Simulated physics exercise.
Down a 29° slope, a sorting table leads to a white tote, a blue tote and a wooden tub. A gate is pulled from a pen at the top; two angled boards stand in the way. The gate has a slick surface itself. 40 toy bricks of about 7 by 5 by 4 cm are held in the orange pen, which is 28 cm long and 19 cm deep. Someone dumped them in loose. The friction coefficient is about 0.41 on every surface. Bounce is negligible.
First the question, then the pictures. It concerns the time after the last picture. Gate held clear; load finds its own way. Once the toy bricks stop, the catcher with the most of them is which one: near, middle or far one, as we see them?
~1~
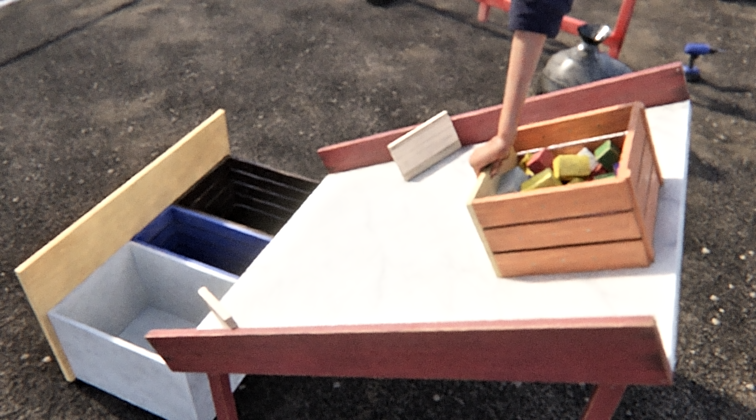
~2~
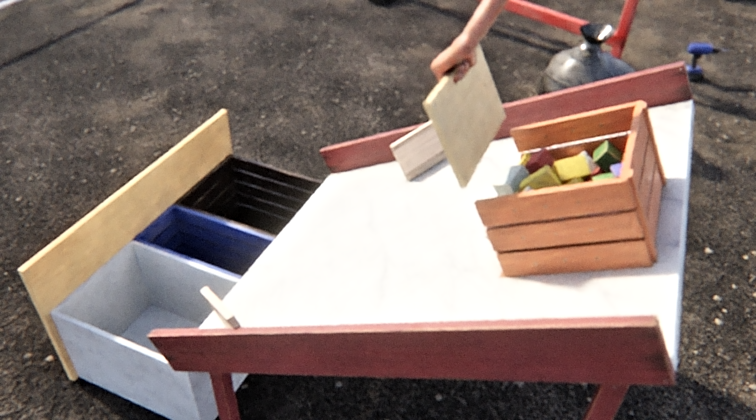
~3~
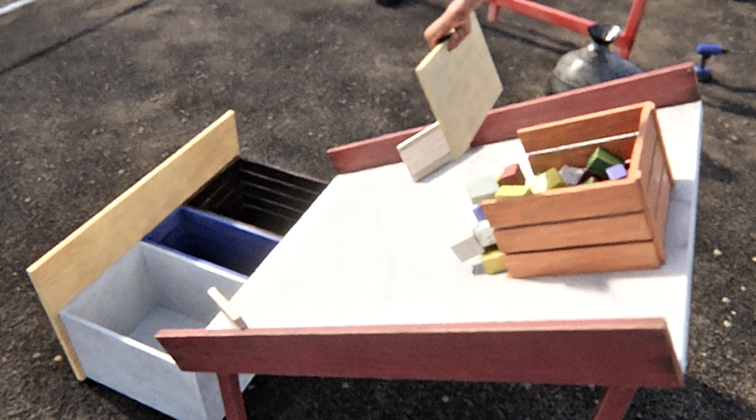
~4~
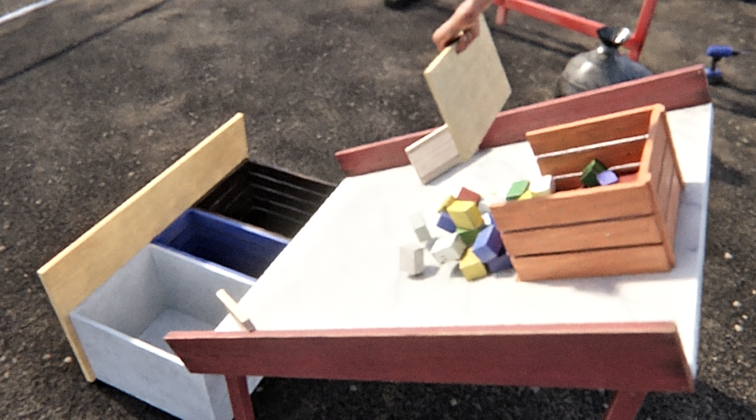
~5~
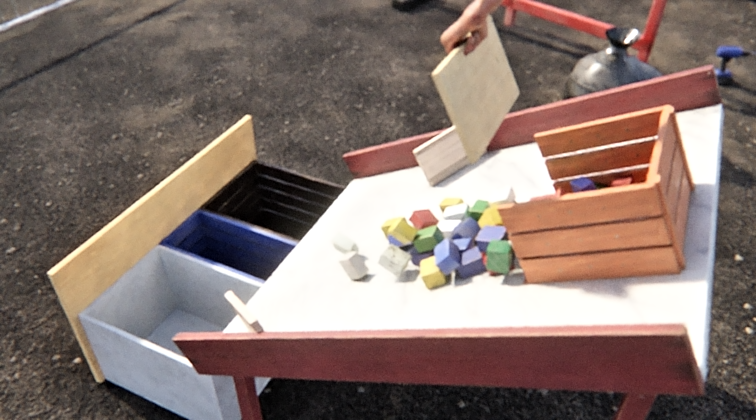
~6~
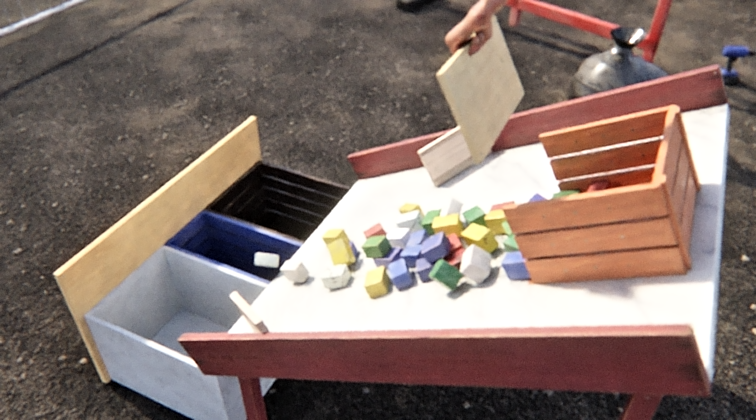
It mostly ends up in the midst.
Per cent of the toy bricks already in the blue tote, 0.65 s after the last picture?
I'd put it near 45 in a hundred by then.
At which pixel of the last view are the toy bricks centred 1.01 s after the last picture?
Look around pixel (229, 296).
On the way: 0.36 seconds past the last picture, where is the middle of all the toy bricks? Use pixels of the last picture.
I'd put the middle close to (315, 254) in the last view.
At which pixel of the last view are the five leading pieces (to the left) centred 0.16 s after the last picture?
Around (255, 256) in pixels.
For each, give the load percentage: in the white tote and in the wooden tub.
About 30 in a hundred first and about 0 in a hundred second.
Then, 0.16 s after the last picture, 1 still in the orange pen, 1 in the blue tote, 34 on the slope and 4 in the air.
Then, 0.36 s after the last picture, 3 in the white tote, 8 in the blue tote, 1 in the wooden tub, 26 on the slope and 2 in the air.
Then, 0.65 s after the last picture, 9 in the white tote, 18 in the blue tote, 1 in the wooden tub, 10 on the slope and 2 in the air.
Outcome (1.01 s after the last picture), 13 in the white tote, 26 in the blue tote and 1 in the wooden tub.
